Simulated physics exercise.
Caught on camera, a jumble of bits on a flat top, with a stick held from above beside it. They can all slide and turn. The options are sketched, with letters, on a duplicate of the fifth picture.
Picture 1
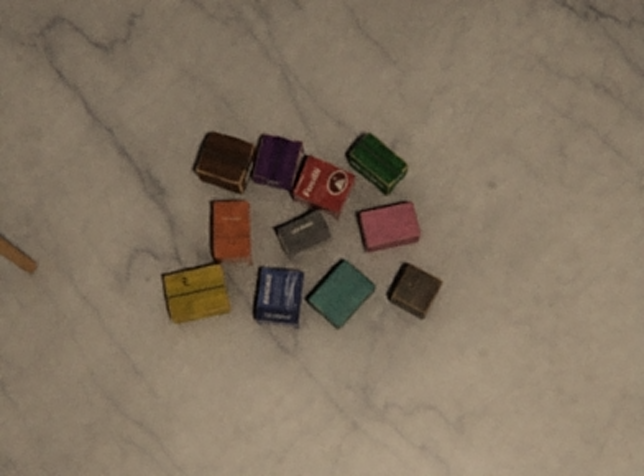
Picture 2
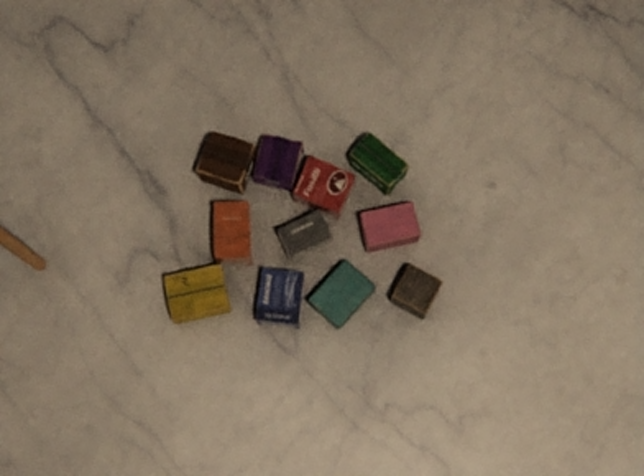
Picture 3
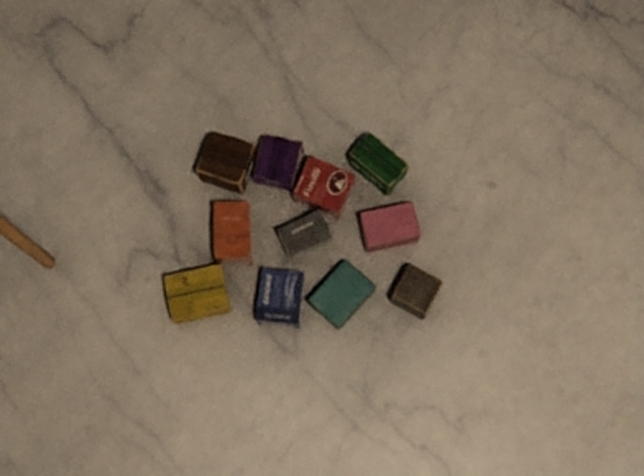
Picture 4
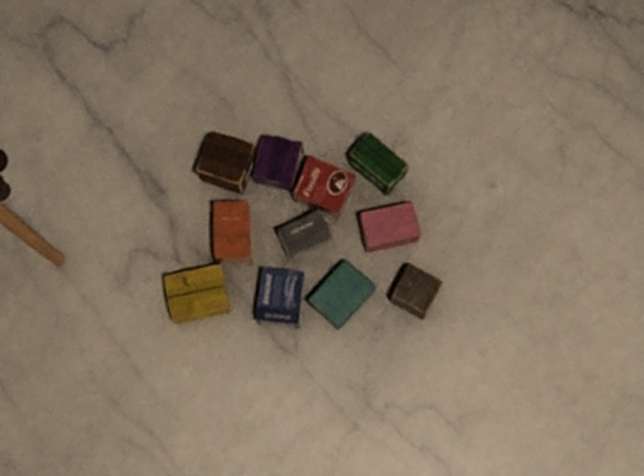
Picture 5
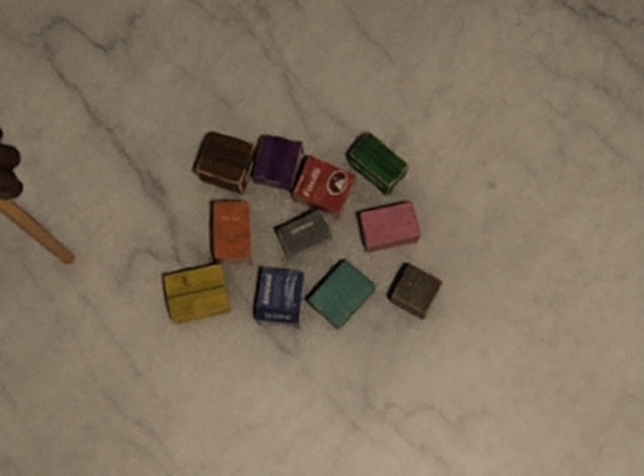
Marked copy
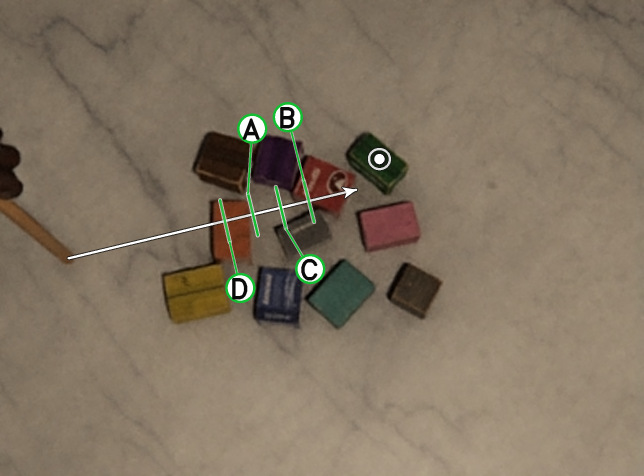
On a marble surface, a hand moves a stick in from the left beside still, colourful blocks.
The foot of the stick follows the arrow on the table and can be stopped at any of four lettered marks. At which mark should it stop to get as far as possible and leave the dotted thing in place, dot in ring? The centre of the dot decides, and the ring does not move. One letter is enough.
All is well up to B.
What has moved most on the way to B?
It is the orange packet.
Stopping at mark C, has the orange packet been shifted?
By then, yes.
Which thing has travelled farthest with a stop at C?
The orange packet has gone farthest.
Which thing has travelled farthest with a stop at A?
The orange packet.
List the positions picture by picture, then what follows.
Green box (378, 164); pink block (389, 228); red packet (324, 188), in the first frame.
Red packet (324, 188); grey box (306, 237), in the second frame.
Brown box (227, 163); purple box (279, 163), in the third frame.
Turquoise block (342, 296); orange packet (234, 234), in the fourth frame.
Yellow box (198, 294); blue box (281, 298); black block (417, 292), in the fifth frame.
On the marked copy, A at (253, 214); B at (309, 201); C at (281, 208); D at (225, 221); the arrow from (69, 258) to (356, 190); the white dot at (379, 159).
Following B. Soon after the start, foot of the stick (156, 238).
Later, foot of the stick (242, 218); orange packet (253, 236).
In the end, foot of the stick (309, 201); orange packet (260, 238); red packet (334, 181); the dot is still in its ring.
As for the rest, A keeps the dot in but is short; C keeps the dot in but is short; D keeps the dot in but is short.
